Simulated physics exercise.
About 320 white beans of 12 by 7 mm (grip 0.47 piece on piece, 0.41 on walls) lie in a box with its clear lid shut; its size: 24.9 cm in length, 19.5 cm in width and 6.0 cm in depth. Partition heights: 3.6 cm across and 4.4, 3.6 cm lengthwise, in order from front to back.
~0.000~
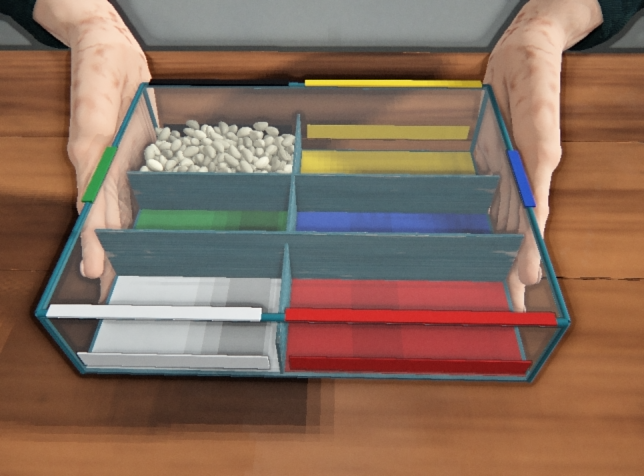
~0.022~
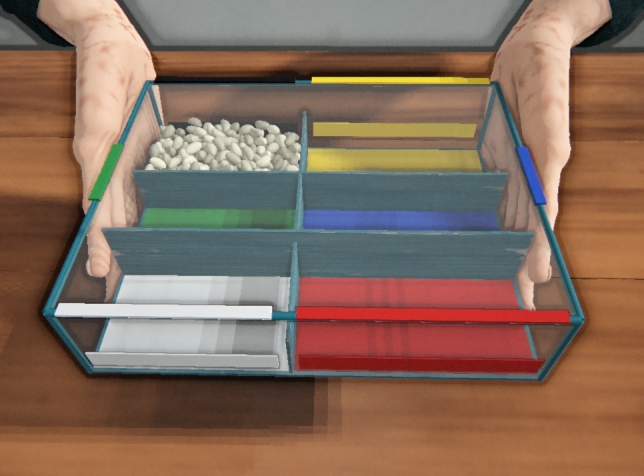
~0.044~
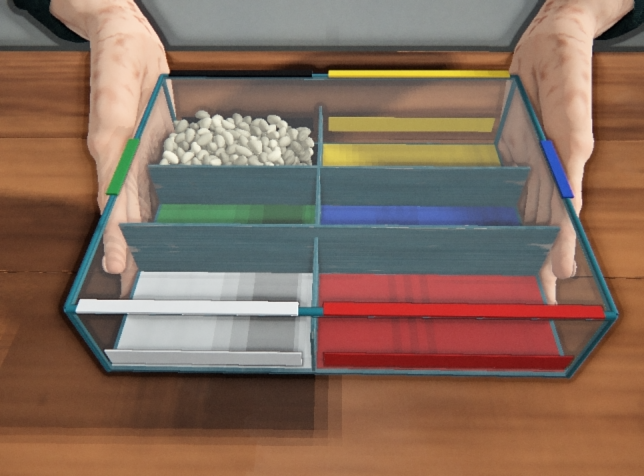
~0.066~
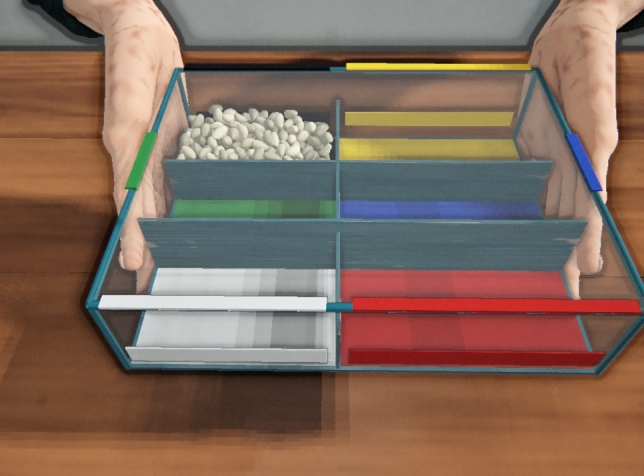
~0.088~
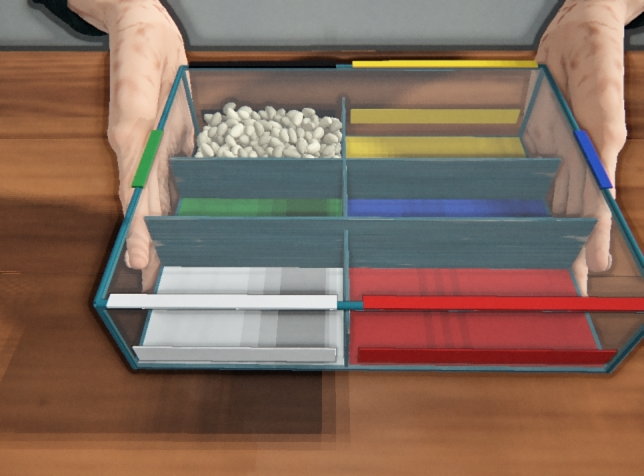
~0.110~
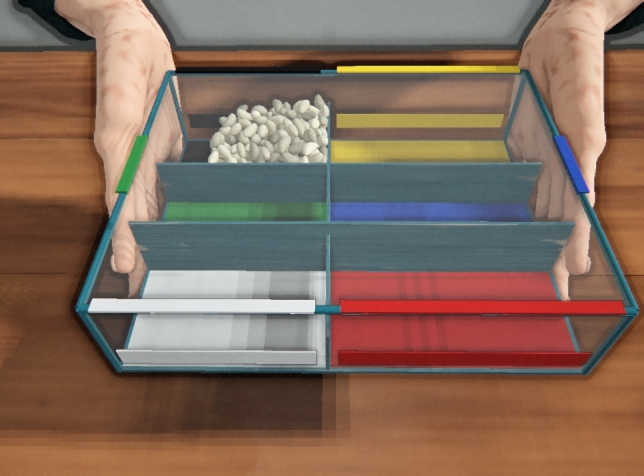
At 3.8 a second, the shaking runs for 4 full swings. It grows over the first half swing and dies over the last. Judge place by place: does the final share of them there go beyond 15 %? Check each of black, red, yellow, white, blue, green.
Outcome: Black clears the bar, red misses the bar, yellow clears the bar, white misses the bar, blue clears the bar, green misses the bar.
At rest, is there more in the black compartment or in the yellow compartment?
The larger share is in the yellow compartment.
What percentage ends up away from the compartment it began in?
Roughly 75 per cent.
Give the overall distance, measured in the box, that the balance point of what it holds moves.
About 8.0 centimetres.
After 0.44 s, tilt 0 degrees; black 60 %, yellow 30 %, blue 10 %, green 5 %; middle of all pieces near (242, 186).
After 0.71 s, tilt 0 degrees; black 40 %, yellow 40 %, blue 20 %, green 5 %; middle of all pieces near (277, 195).
After 0.96 s, tilt 0 degrees; black 25 %, yellow 45 %, blue 25 %, green 5 %; middle of all pieces near (329, 191).
After 1.20 s, tilt 0 degrees; black 25 %, yellow 45 %, blue 25 %, green 5 %; middle of all pieces near (322, 191).
At rest (1.8 s), black 25 %, red 0 %, yellow 45 %, white 0 %, blue 25 %, green 5 %.
